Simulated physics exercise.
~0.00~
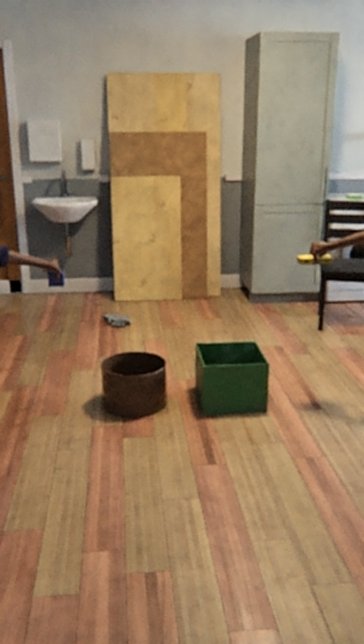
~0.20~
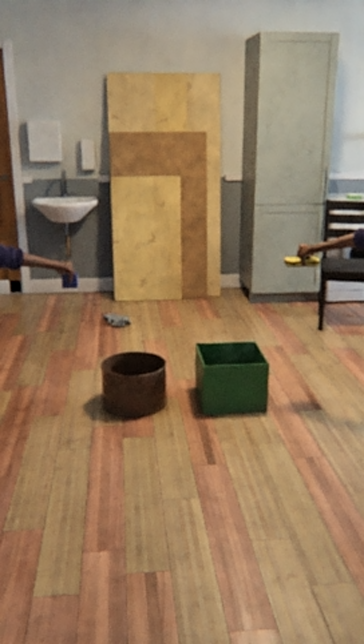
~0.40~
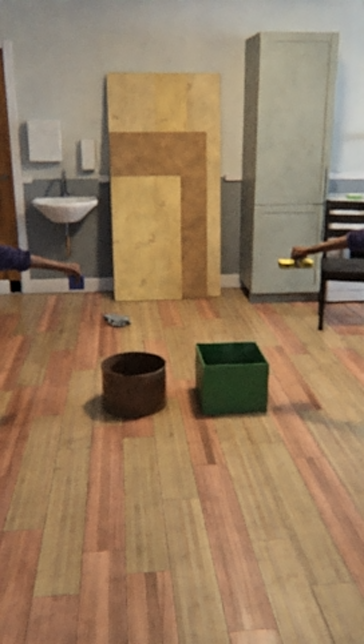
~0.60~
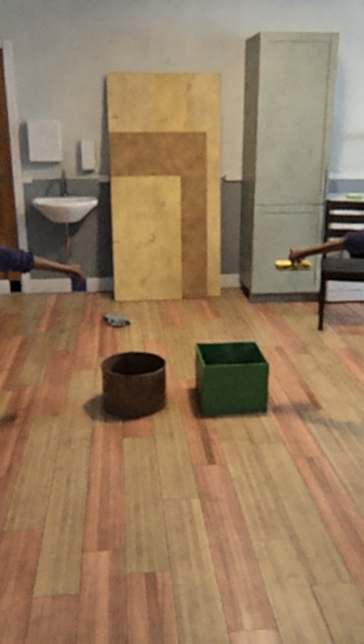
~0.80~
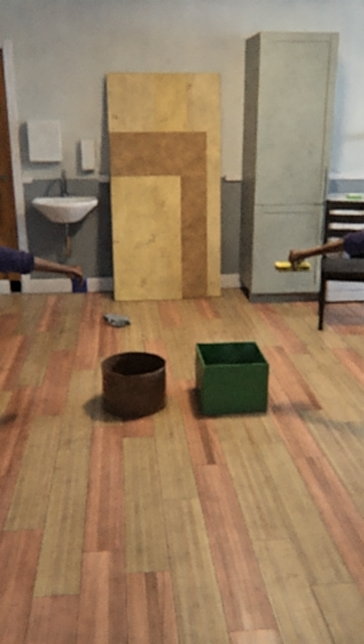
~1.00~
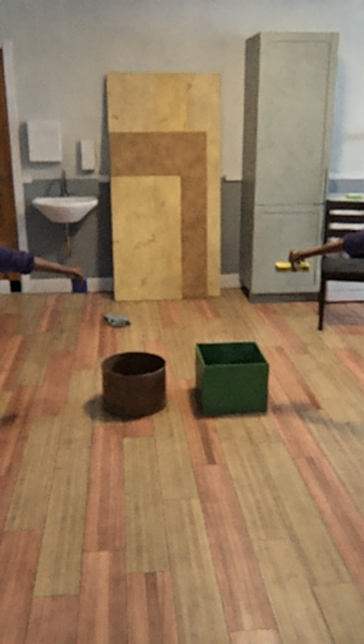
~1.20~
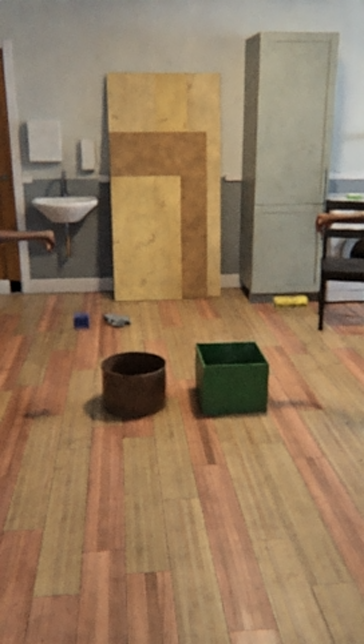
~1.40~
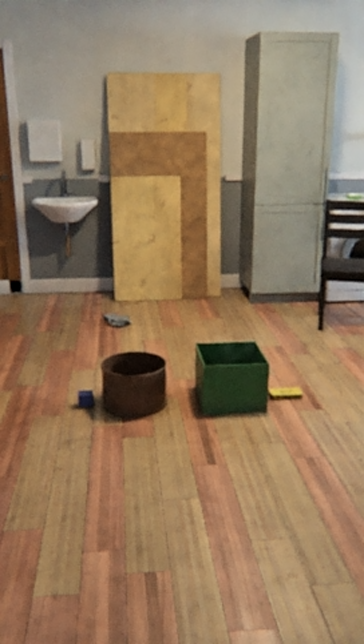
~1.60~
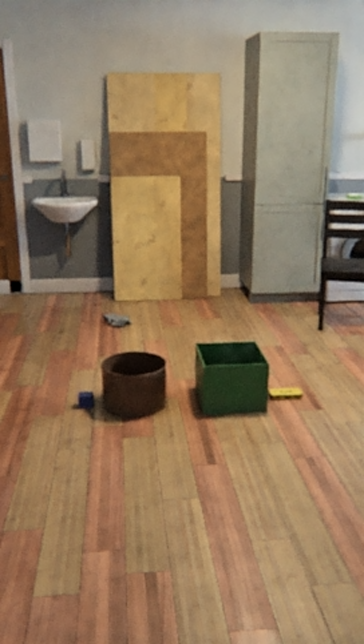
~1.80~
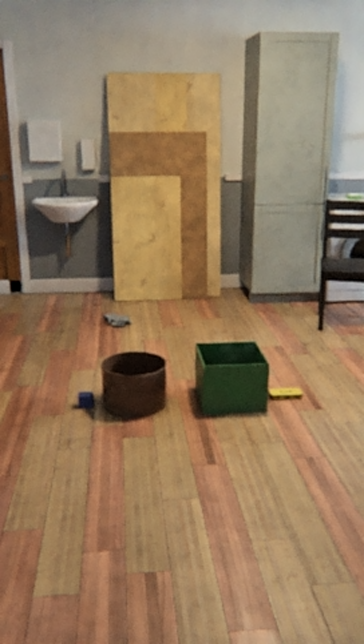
Two open containers, a rusty brown round bin on the left and a green square crate on the right, sit on a striped wooden floor, seen from a fixed, slightly raised view. Behind them are a white sink, leaning wooden boards, a grey cabinet and a dark chair. From the left edge a hand holds a small blue block, while one from the right holds a yellow case. Both hands edge inward slightly, pause, then let go and draw back. The objects drop and miss, the block resting left of the bin and the case right of the crate.
